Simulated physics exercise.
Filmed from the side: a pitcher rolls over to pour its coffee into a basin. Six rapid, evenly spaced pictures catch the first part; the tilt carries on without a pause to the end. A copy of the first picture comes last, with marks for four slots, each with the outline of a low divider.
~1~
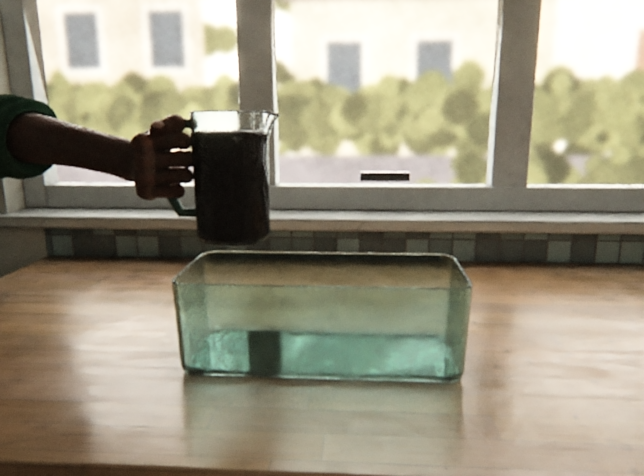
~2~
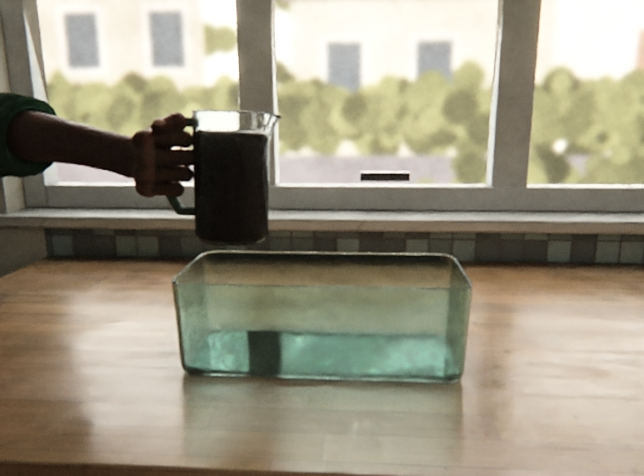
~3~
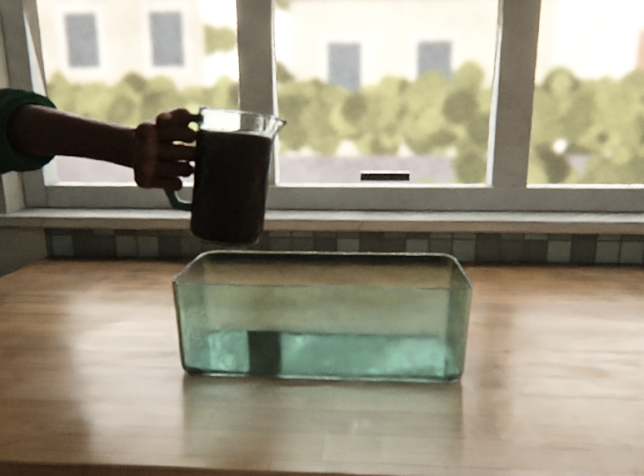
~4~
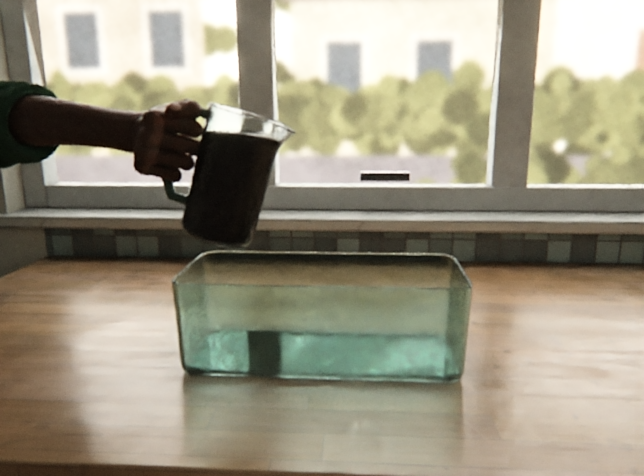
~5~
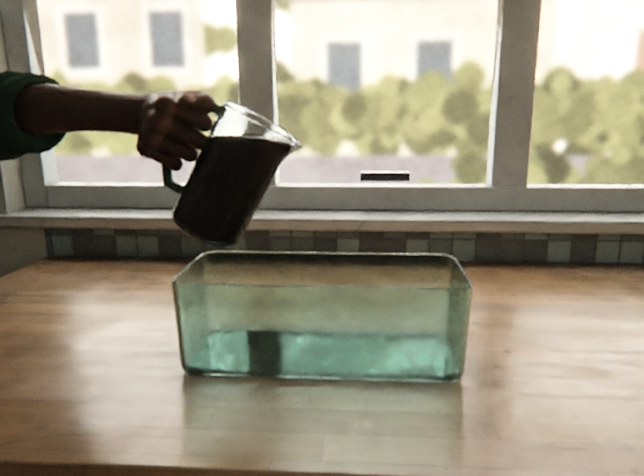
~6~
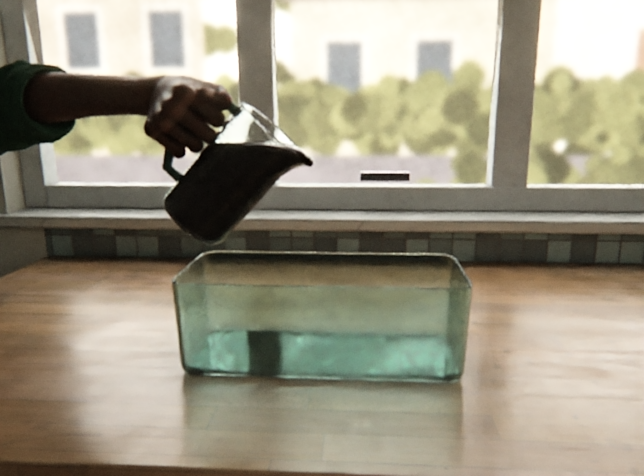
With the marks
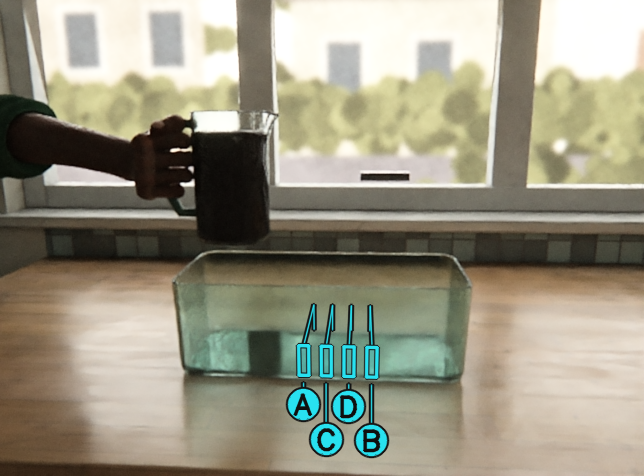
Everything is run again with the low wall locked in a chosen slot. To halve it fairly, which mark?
Choose D.
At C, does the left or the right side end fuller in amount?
More ends on the right.
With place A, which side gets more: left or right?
The right side.
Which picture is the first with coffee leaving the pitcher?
In picture 6.
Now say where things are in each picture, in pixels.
Upright, lip at (278, 114); basin from (182, 370) to (463, 378); nothing has left yet, in the first picture.
Upright, lip at (280, 116); nothing has left yet, in the second picture.
Tipped about 8°, lip at (286, 121); nothing has left yet, in the third picture.
Tipped about 17°, lip at (294, 131); nothing has left yet, in the fourth picture.
Tipped about 29°, lip at (301, 145); nothing has left yet, in the fifth picture.
Tipped about 42°, lip at (307, 163); coffee is over the lip, down to (307, 163), in the sixth picture.
On the marked copy, A at (303, 382); B at (371, 384); C at (326, 383); D at (348, 384).
Choosing A, about 4 % ends left of the wall and 95 % right of it.
Choosing B, about 89 % ends left of the wall and 7 % right of it; 4 % is lost outside.
Choosing C, about 11 % ends left of the wall and 89 % right of it.
Choosing D, about 51 % ends left of the wall and 48 % right of it.
